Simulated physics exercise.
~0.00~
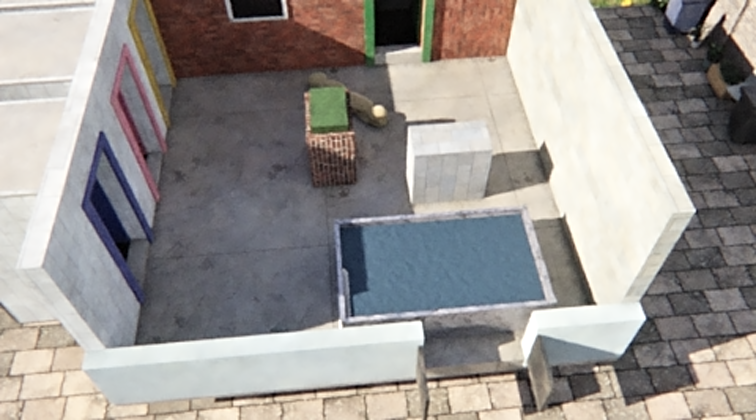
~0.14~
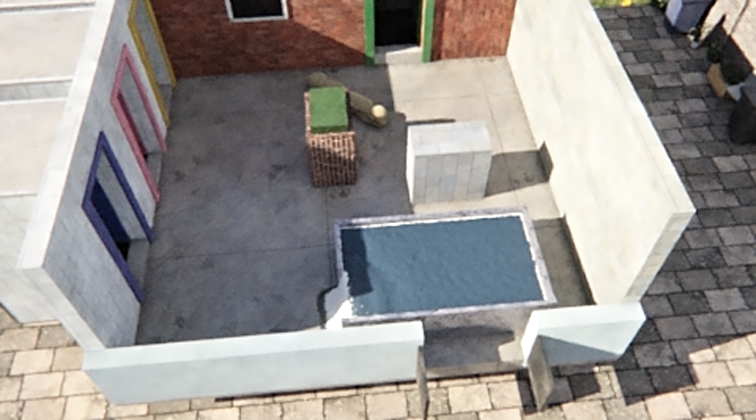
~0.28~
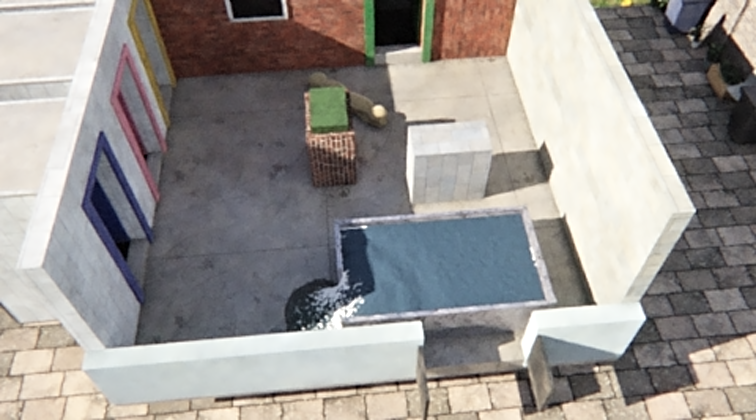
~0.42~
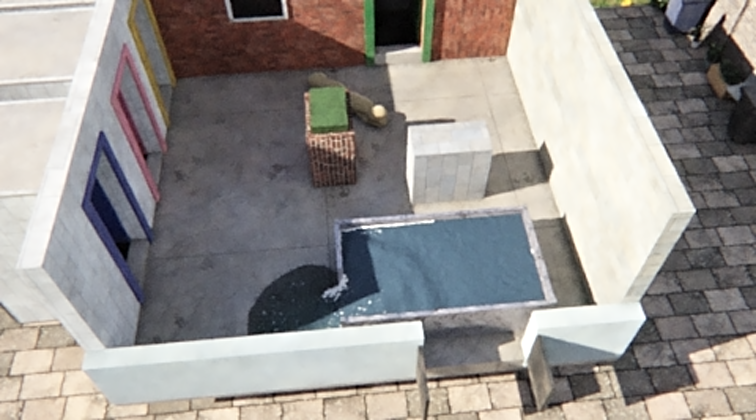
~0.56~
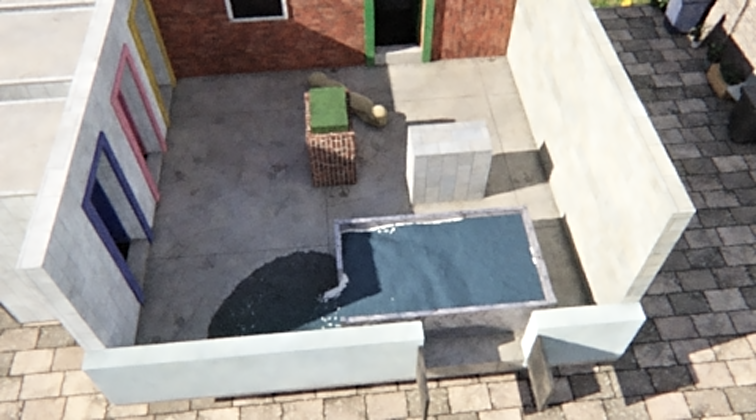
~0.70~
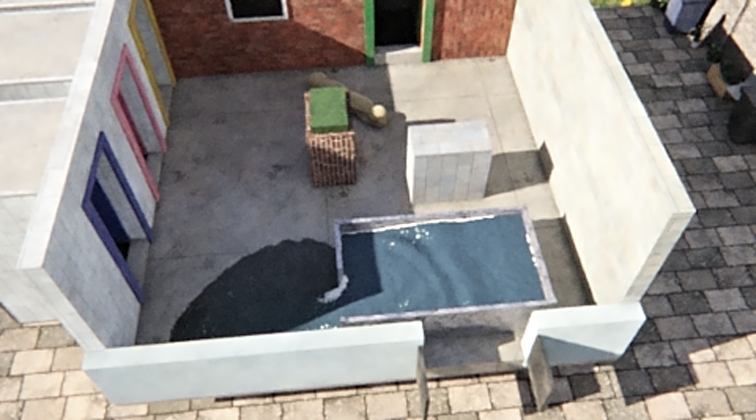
Water pours from the near left corner of an open tank and spreads leftward as a dark, widening sheet over the grey floor of a walled back court, seen from high up by a still camera. Blue, pink and yellow doorways line the left wall, with a green-framed one in the red brick behind. A green-topped brick block, a tan object and a pale block stand unmoving beyond the rippling tank.
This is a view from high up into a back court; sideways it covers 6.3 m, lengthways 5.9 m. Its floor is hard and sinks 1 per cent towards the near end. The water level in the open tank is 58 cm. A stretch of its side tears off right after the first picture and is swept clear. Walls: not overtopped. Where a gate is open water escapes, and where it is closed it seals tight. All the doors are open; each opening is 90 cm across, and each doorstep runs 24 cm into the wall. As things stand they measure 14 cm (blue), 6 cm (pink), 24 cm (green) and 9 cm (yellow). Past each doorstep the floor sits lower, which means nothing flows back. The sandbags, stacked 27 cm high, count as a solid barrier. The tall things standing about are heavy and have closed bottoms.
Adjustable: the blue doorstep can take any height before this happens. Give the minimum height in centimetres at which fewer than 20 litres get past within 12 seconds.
17 cm.
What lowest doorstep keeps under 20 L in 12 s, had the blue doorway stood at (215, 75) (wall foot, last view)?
Roughly 13.5 cm, give or take.
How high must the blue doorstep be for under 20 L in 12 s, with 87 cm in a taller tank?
Then a height close to 27 cm.
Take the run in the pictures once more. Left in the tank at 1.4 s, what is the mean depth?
It averages close to 45 centimetres.
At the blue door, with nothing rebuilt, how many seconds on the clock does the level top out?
Near 2.6 seconds.
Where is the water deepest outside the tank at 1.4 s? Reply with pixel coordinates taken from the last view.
At about pixel (131, 378).
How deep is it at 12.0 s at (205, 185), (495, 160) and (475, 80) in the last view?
Around 9 cm, 5 cm and 3 cm.
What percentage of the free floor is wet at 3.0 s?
30 %.
After 1.4 s water covers 20 % of the floor, deepest (38 cm) near (131, 378); 10 cm at the blue door, 0 litres in over its 14 cm doorstep.
After 3.0 s water covers 30 % of the floor, deepest (34 cm) near (150, 339); 21 cm at the blue door, 18 litres in over its 14 cm doorstep.
After 12.0 s water covers 95 % of the floor, deepest (12 cm) near (283, 364); 7 cm at the blue door, 47 litres in over its 14 cm doorstep.
At the blue door as built, the water arrived by 1.3 s and peaked near 21 cm at 2.6 s.
With a doorstep of 14 cm, 47 litres would have come in within the 12 s; with 19 cm, 8 litres. So under 20 litres takes about 17 cm.
